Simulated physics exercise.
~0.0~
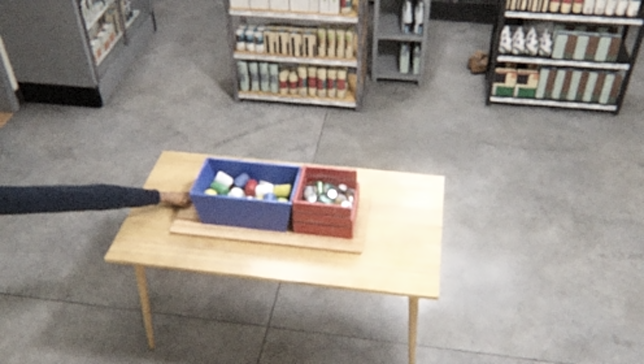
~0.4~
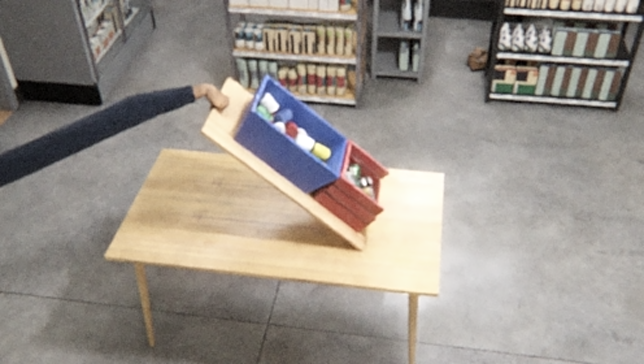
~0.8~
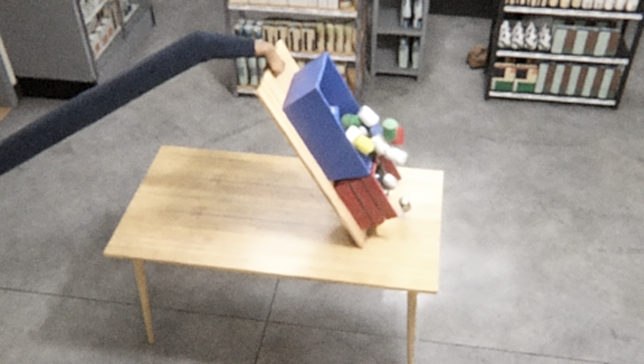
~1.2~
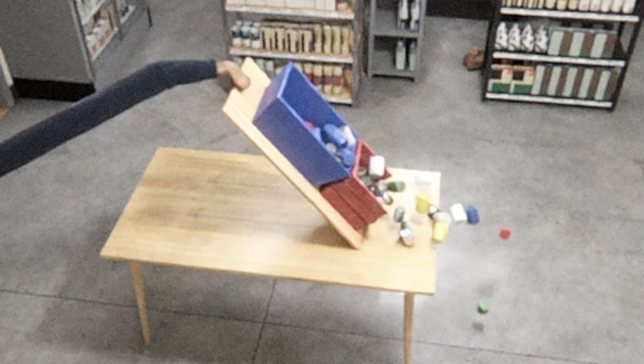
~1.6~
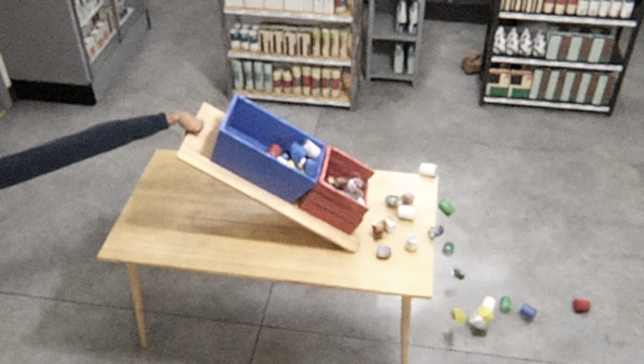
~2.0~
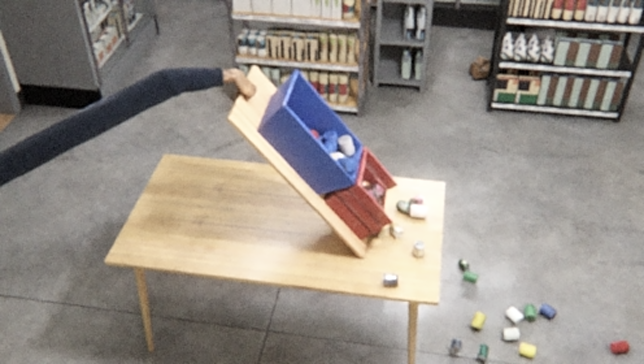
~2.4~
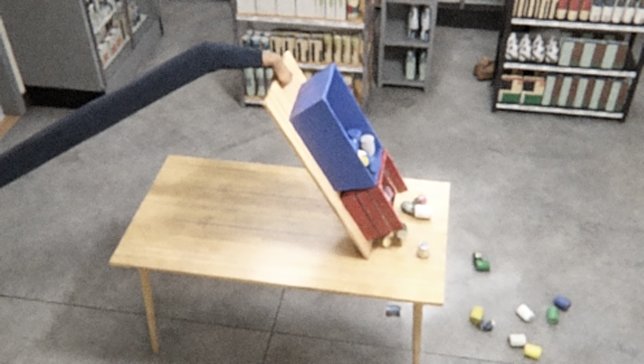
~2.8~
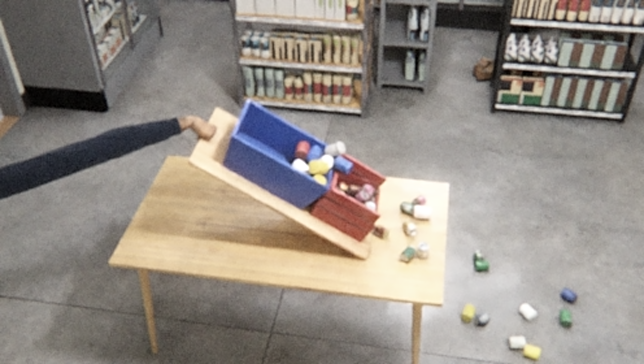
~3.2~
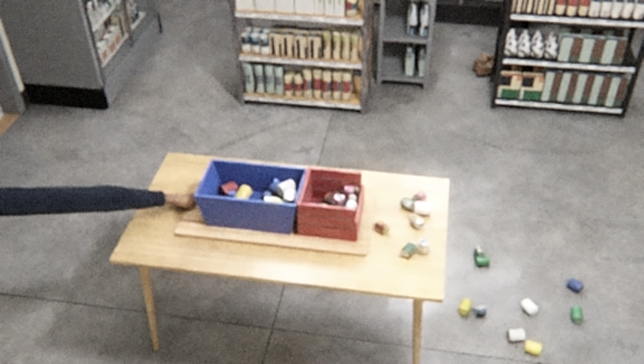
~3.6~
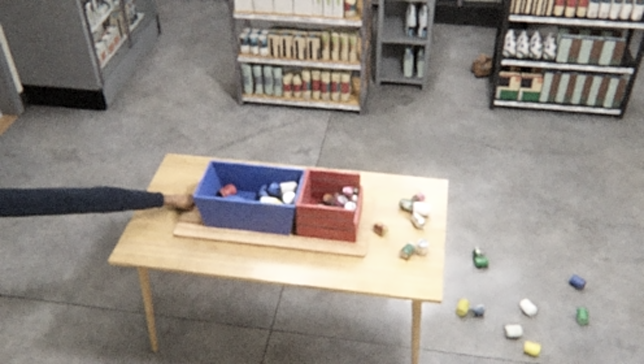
An arm tips two joined boxes rightward twice, spilling some containers, then lowers them flat.
